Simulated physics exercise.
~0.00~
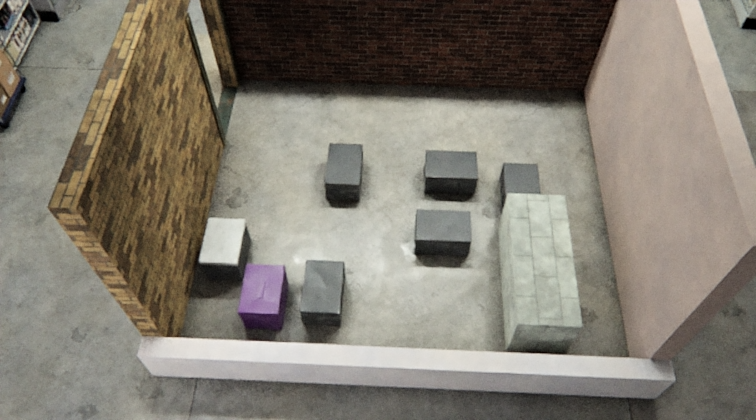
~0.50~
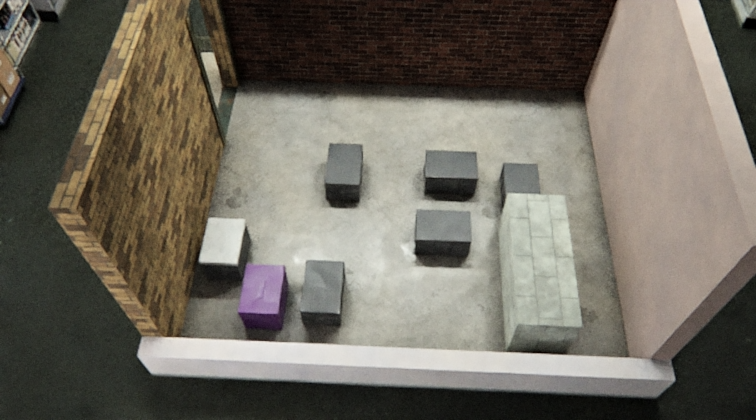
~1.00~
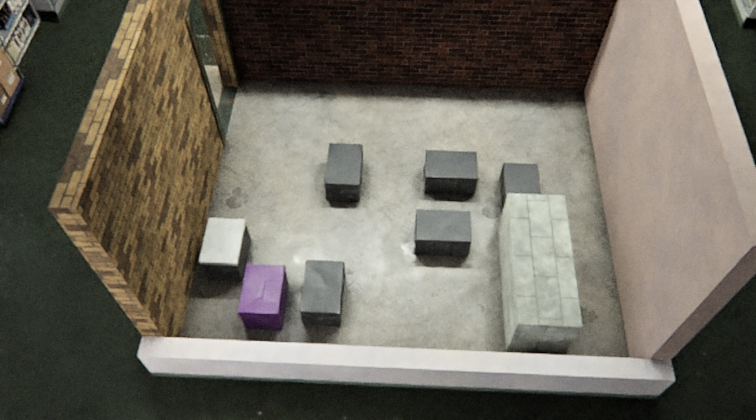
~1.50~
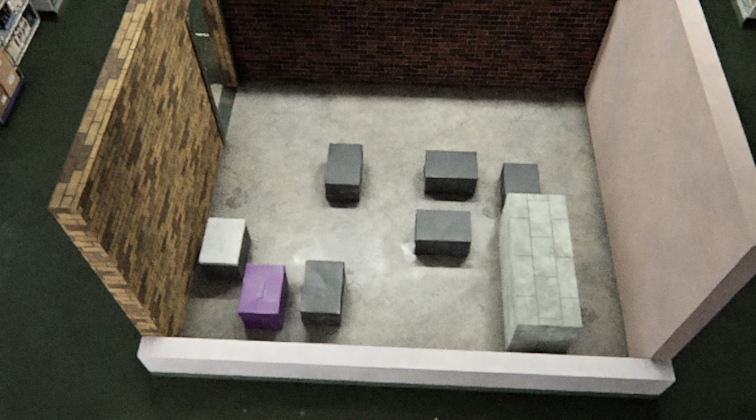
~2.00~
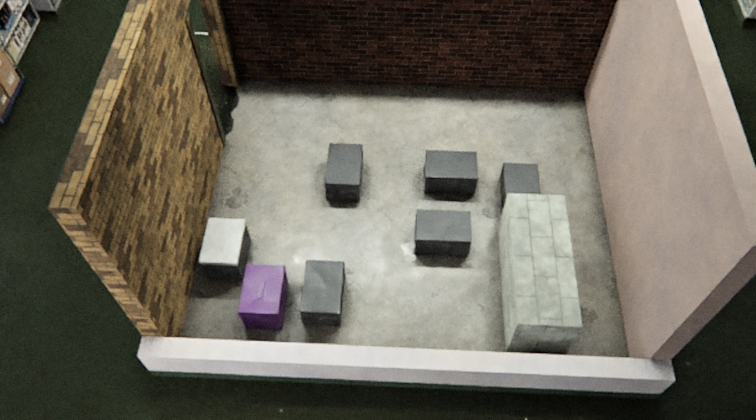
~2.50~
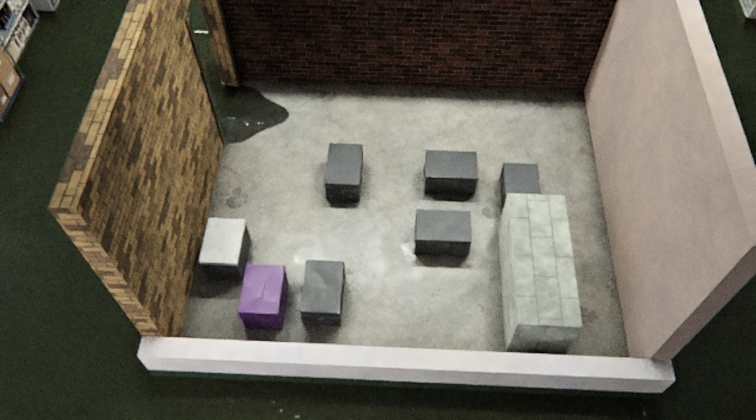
Corner store with a purple chest and grey blocks standing still as dark water surrounds the walls, then spreads through the doorway.
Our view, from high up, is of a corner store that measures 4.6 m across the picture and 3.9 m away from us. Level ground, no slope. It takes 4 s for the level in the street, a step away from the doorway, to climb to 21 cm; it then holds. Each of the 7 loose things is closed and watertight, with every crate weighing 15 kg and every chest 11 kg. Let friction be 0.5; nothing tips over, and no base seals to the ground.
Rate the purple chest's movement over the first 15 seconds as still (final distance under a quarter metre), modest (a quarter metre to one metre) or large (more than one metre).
The rating is modest.
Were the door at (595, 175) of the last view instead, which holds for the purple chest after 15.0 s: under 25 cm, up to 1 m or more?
Result for the purple chest - displaced a long way.
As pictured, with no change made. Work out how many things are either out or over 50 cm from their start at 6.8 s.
It comes to 0.
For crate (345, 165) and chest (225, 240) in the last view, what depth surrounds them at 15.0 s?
I'd put it at 7 cm and 7 cm respectively.
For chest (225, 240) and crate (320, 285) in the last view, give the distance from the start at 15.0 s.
The first is 50 cm from its start, the second 60 cm.
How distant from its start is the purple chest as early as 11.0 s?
Around 0 centimetres.
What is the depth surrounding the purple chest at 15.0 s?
Close to 8 centimetres.
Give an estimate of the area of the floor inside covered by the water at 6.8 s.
Some 11.0 m2 of it.
After 3.5 s the purple chest is near (262, 288), 0.0 m from its start, aground; 0 afloat.
After 6.8 s the purple chest is near (262, 288), 0.0 m from its start, aground; 0 afloat.
After 11.0 s the purple chest is near (262, 288), 0.0 m from its start, aground; 1 afloat.
After 15.0 s the purple chest is near (229, 247), 0.6 m from its start, afloat; 7 afloat.
